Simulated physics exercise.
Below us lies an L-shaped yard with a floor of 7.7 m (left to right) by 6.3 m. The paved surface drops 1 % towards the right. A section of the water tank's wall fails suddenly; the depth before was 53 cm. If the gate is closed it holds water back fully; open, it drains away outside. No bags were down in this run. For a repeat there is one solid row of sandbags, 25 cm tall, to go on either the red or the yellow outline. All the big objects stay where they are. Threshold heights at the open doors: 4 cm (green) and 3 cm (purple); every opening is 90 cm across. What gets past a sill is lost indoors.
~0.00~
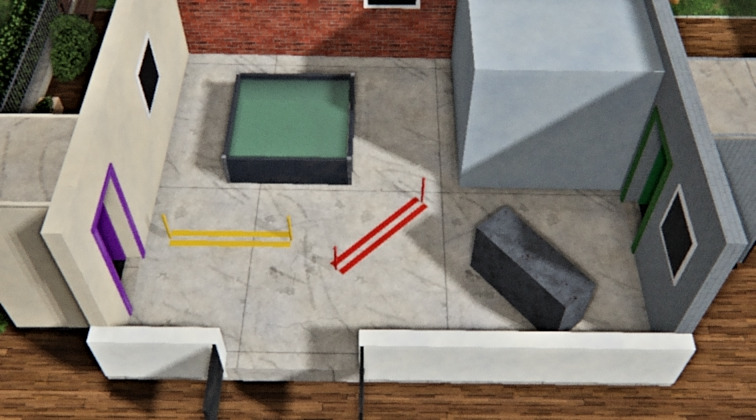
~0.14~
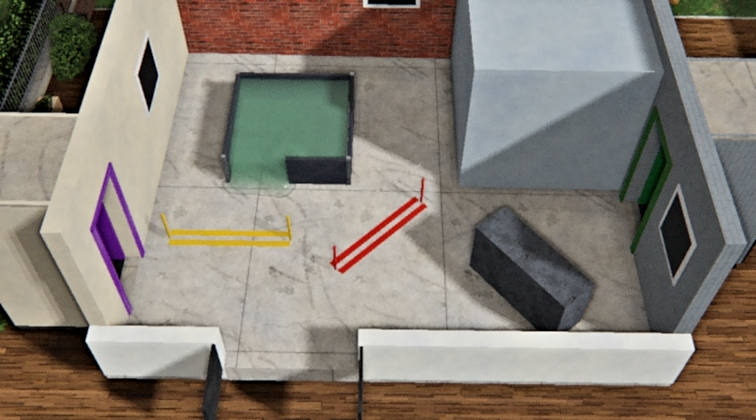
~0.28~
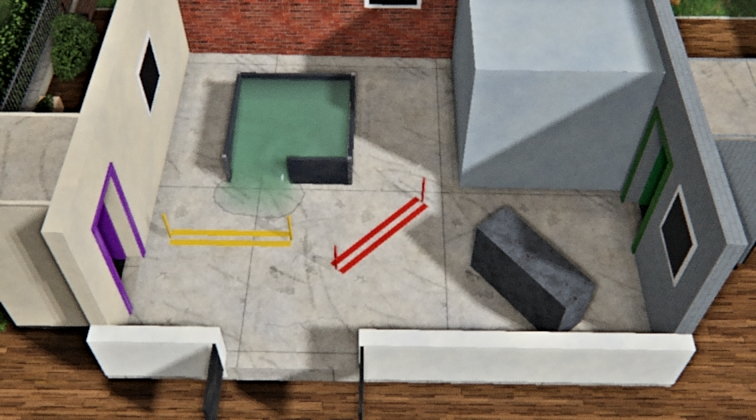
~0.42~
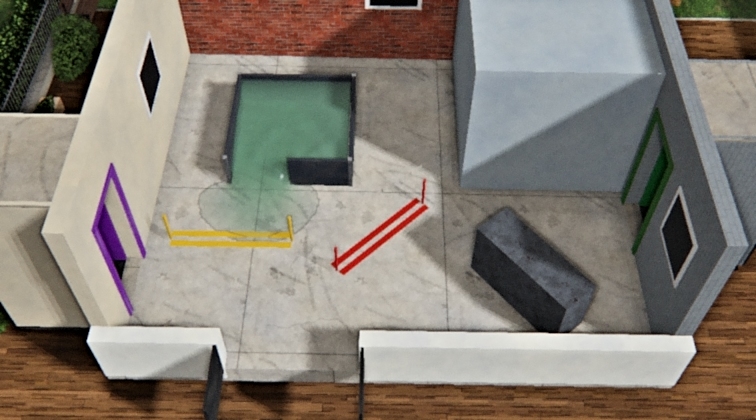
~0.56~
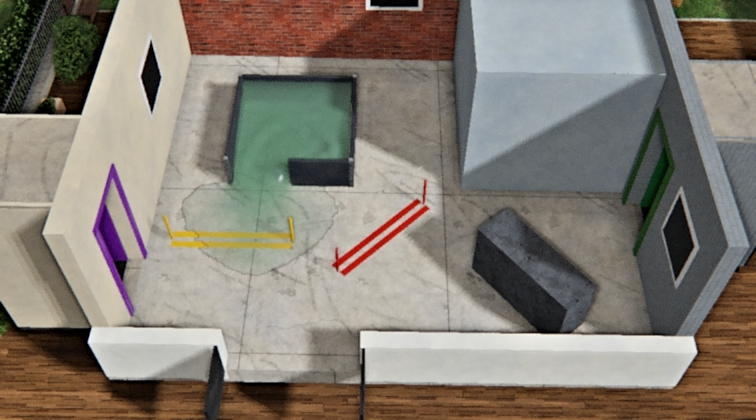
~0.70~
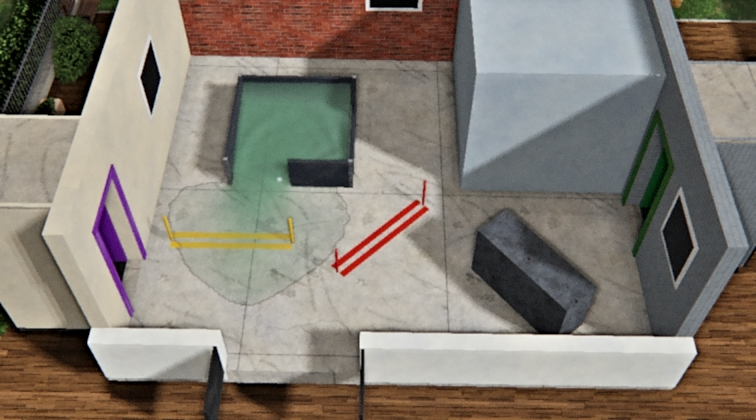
In this clip, part of the front wall of a dark-sided tank of green water opens in a walled yard, and water pours through the gap, spreading across the paving in a widening, thin sheet over the yellow outline.
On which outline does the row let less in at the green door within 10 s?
The red mark.
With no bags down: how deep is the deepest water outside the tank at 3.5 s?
About 17 cm.
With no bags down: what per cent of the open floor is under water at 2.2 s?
Near 30 per cent is wet.
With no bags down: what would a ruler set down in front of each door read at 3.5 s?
In cm: Green 0, purple 12.
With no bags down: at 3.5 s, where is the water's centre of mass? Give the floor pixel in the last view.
Around (274, 201).
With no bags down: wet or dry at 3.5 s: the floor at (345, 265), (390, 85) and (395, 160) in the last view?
In turn: Under water, still dry, still dry.
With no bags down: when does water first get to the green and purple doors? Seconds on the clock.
Green 8.5 s, purple 1.3 s.
After 1.4 s water covers 25 % of the floor and is deepest (30 cm) near (249, 188) in the run without bags; in at the green door, 0 L with no bags, 0 L with the row on red, 0 L on yellow.
After 2.2 s water covers 30 % of the floor and is deepest (32 cm) near (128, 330) in the run without bags; in at the green door, 0 L with no bags, 0 L with the row on red, 0 L on yellow.
After 3.5 s water covers 35 % of the floor and is deepest (17 cm) near (198, 289) in the run without bags; in at the green door, 0 L with no bags, 0 L with the row on red, 0 L on yellow.
After 6.0 s water covers 40 % of the floor and is deepest (12 cm) near (123, 352) in the run without bags; in at the green door, 0 L with no bags, 0 L with the row on red, 9 L on yellow.
After 10.0 s water covers 55 % of the floor and is deepest (10 cm) near (527, 361) in the run without bags; in at the green door, 0 L with no bags, 0 L with the row on red, 38 L on yellow.
